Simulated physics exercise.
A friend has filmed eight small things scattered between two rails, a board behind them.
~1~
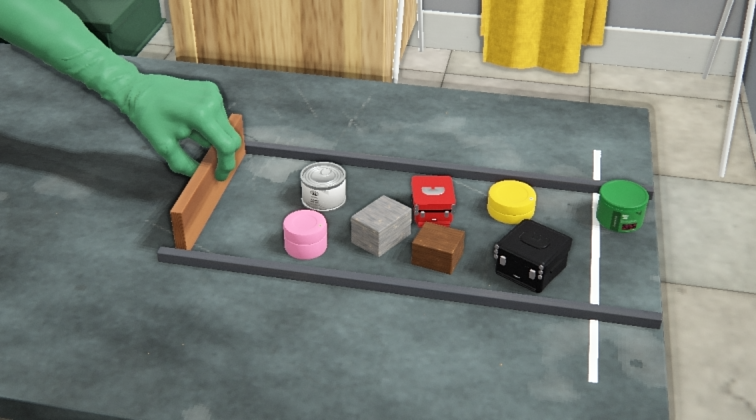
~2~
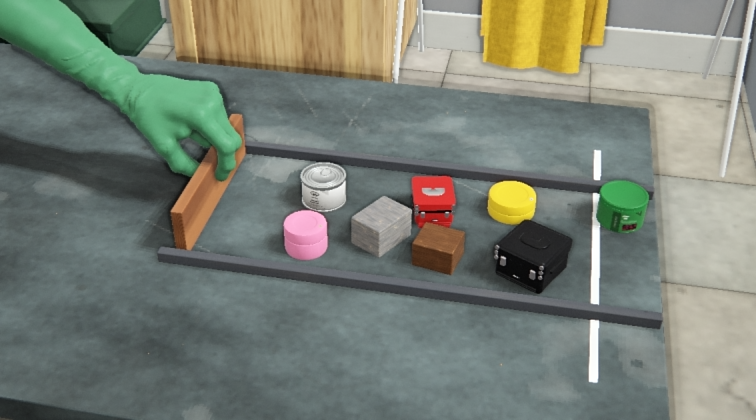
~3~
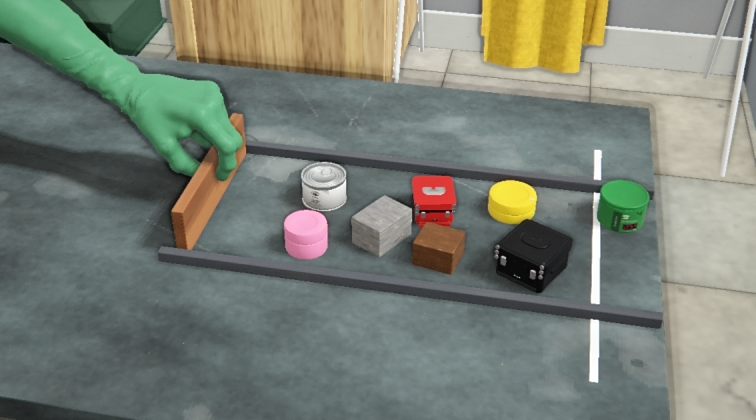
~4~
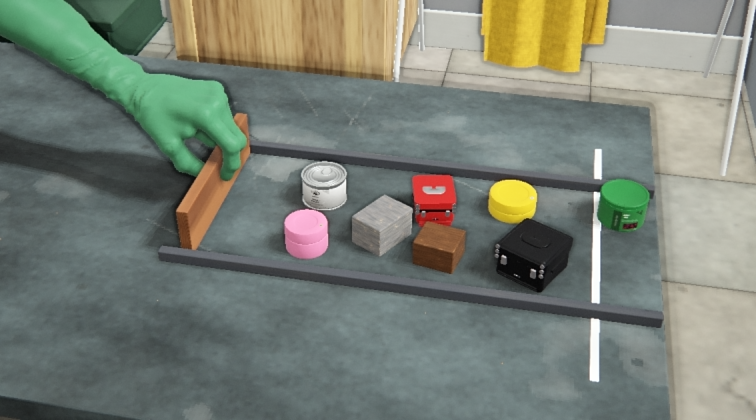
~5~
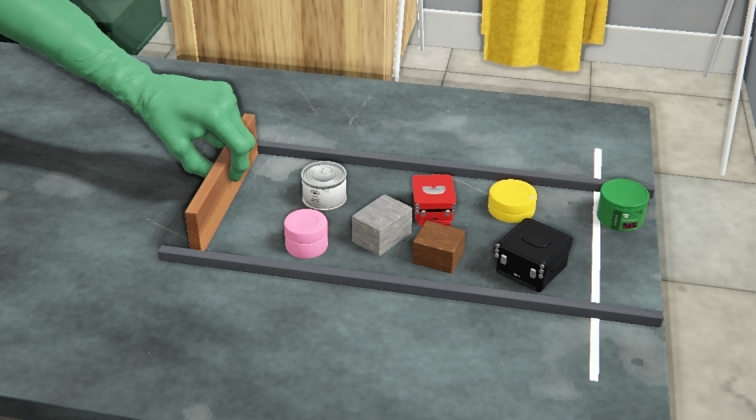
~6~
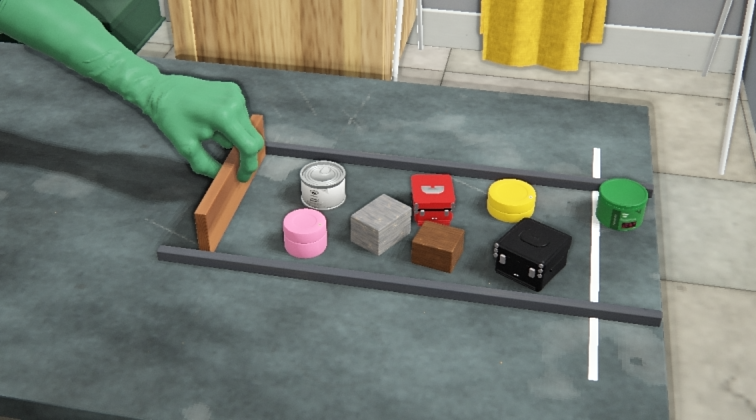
A green-gloved hand grips an upright wooden board at the left end of two dark rails on a grey tabletop, seen from above at an angle. Between them sit a white tin, pink lid, grey block, red case, brown block, yellow lid and black case, with a green tub by the white line at right. The hand slides the board slightly rightward, while the objects and camera stay practically still.
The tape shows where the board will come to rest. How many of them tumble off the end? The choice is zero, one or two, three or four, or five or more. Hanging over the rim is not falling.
In the end the number that fall off is three or four.
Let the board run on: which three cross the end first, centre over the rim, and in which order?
Earliest first: The green tub, then the yellow lid, then the black case.
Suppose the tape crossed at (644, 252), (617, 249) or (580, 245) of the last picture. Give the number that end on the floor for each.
Try by try, 8, 5 and 3.
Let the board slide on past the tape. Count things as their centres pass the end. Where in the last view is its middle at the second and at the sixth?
About (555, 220), then (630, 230).
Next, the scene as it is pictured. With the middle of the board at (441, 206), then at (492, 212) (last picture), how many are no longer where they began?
The counts are 7 and 8.
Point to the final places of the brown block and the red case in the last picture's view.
Near (660, 282) and (659, 215).
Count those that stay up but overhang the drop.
Overhanging: 2.
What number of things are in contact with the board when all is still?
That makes 3.
Soon after, none off yet; green tub at rest near (621, 204); black case at rest near (532, 254); yellow lid at rest near (511, 200).
After that, none off yet; green tub at rest near (621, 204); black case displaced a little near (558, 255); yellow lid displaced about its own width near (556, 202).
And then, none off yet; green tub tilting well over near (693, 239); black case displaced well along near (637, 250); yellow lid displaced well along near (643, 202).
In the end, the number that fall off is three or four; gone, yellow lid, black case and green tub.
